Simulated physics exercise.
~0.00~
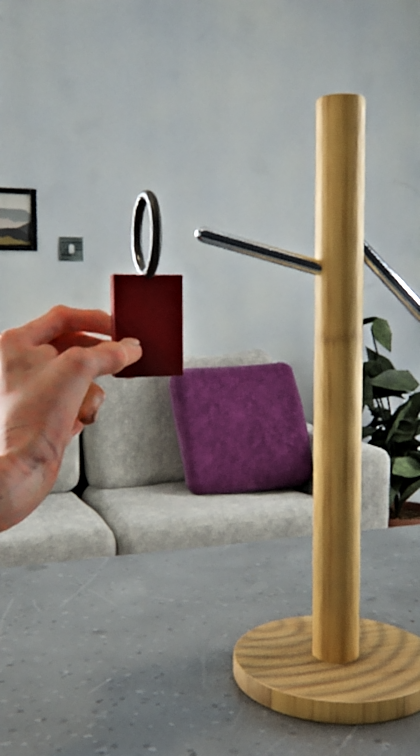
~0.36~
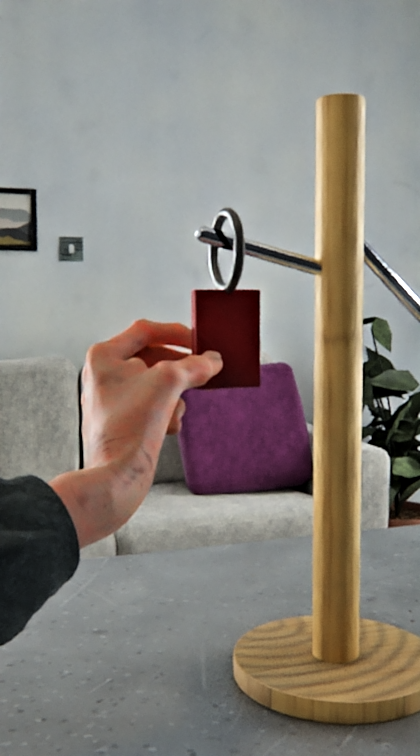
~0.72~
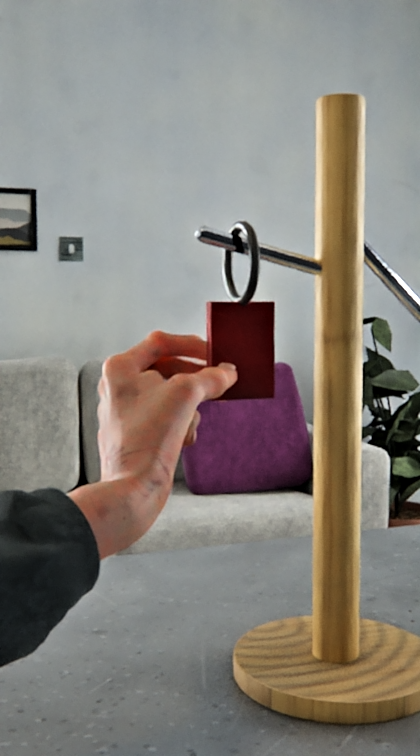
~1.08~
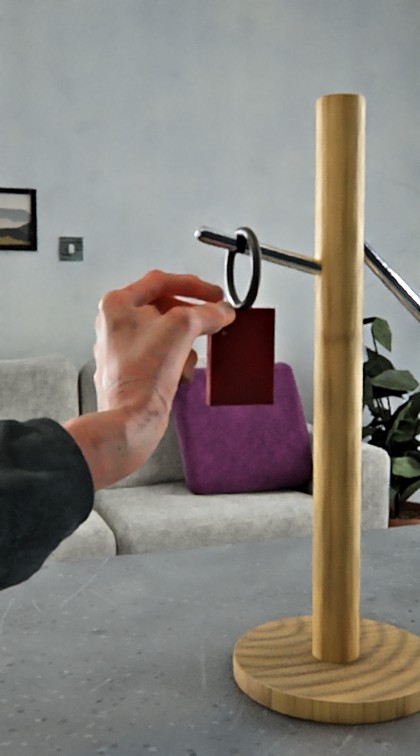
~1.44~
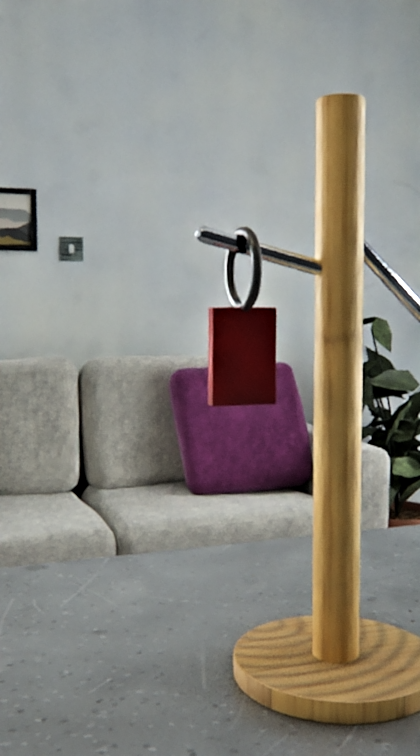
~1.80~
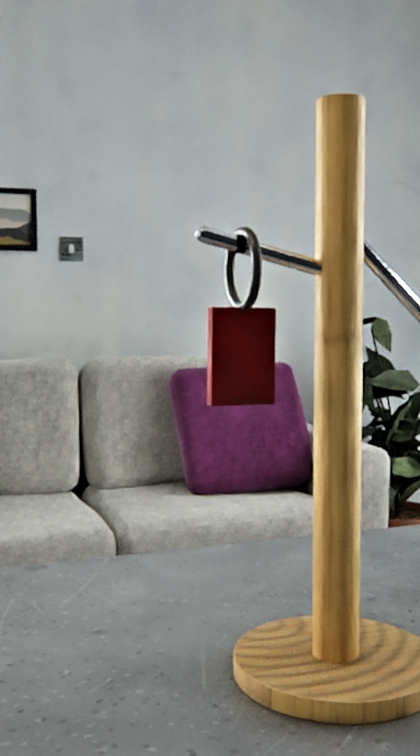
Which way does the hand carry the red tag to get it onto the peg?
The hand carries the red tag to the right, toward the wooden stand.
